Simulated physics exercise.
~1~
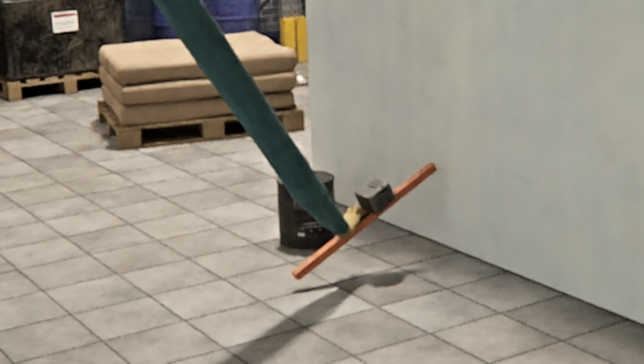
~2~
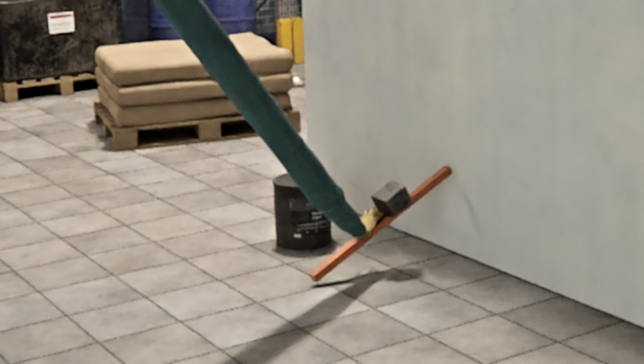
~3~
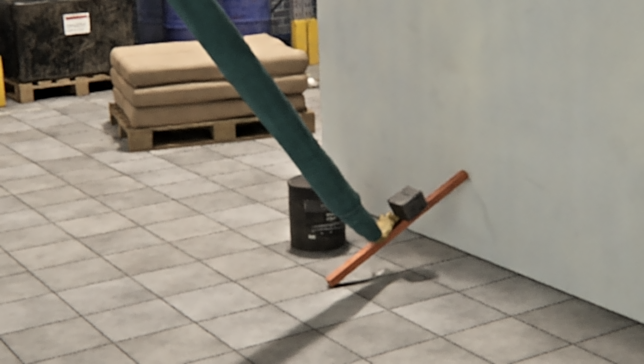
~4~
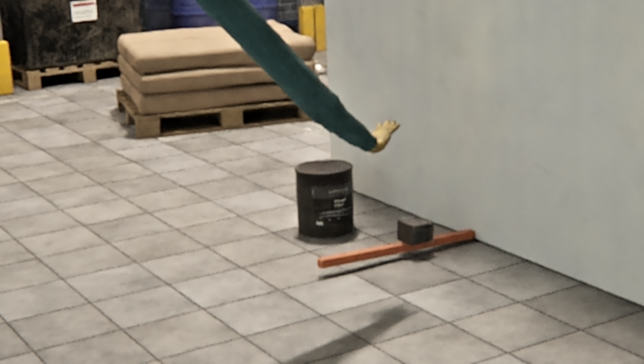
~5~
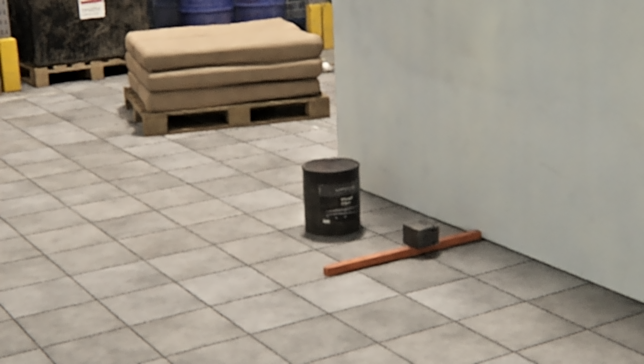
The clip opens on a grey tiled floor beside a pale wall, where an arm in a dark green sleeve reaches down from above and holds a tilted orange pole with a small dark block against it. A black pail stands just behind, and stacked tan sacks rest on a pallet farther back. The hand shifts the slanted pole slightly right, toward the wall, as the view sways a little. Then it lets go and draws back, and the pole slips down. At the end the arm is gone, the pole lies low along the tiles with the block beside it, and the pail still stands in place.
